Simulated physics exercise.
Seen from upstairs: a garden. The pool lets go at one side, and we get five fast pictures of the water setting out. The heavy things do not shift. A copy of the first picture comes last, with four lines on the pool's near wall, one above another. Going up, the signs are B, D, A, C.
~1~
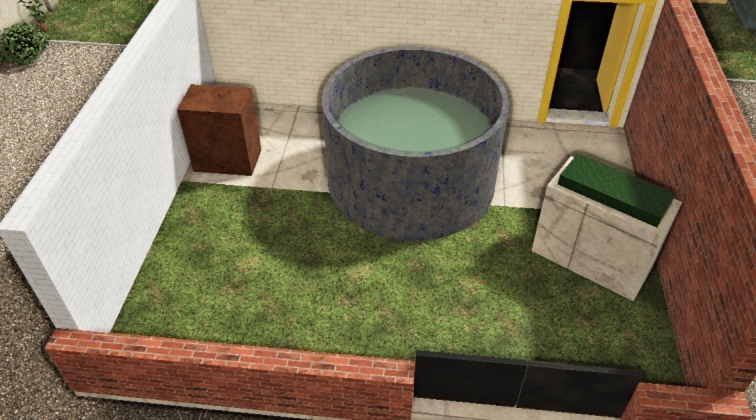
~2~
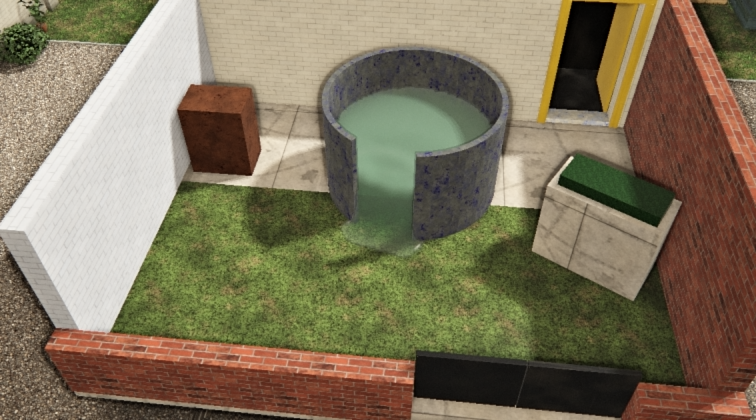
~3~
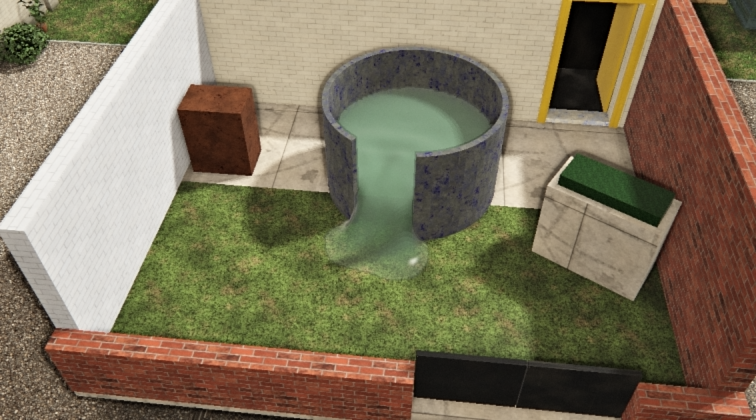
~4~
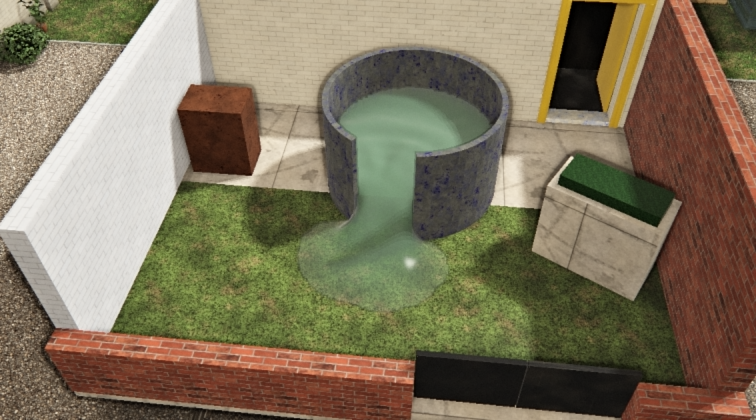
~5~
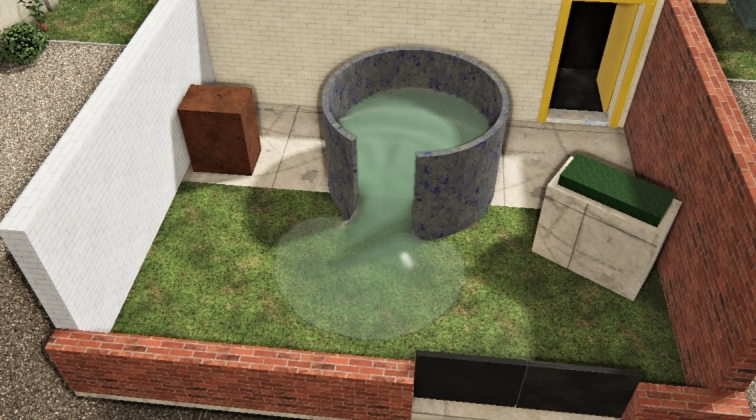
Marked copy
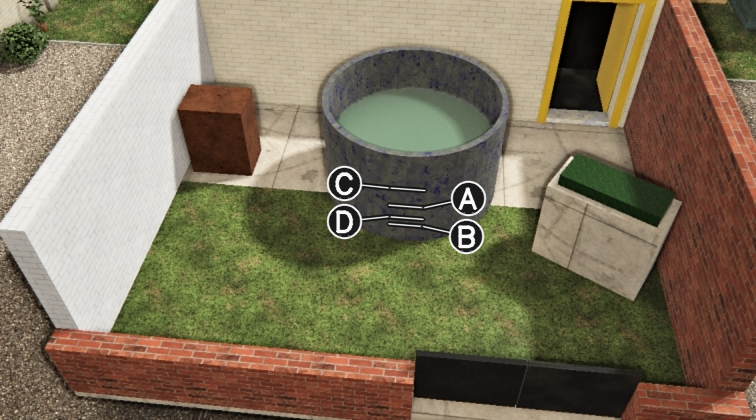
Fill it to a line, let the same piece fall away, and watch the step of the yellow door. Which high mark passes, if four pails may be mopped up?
C is the one.
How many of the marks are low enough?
All of them.
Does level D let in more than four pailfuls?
No.
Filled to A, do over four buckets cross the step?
No, that is safe.
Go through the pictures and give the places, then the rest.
In the first frame, water in the pool at rest, its middle at (413, 134); foot of the yellow doorway at (577, 124); shut gate at (525, 369).
In the second frame, front seen at (348, 224), 1 % of the ground wet.
In the third frame, front seen at (337, 257), 3 % of the ground wet.
In the fourth frame, front seen at (325, 289), 7 % of the ground wet.
In the fifth frame, front seen at (288, 285), 12 % of the ground wet.
On the marked copy, A at (406, 206); B at (405, 225); C at (406, 189); D at (405, 218); from the bottom up B, D, A, C.
For level A, nothing gets over.
For level B, nothing gets over.
For level C, a bucket or two gets in.
For level D, nothing gets over.
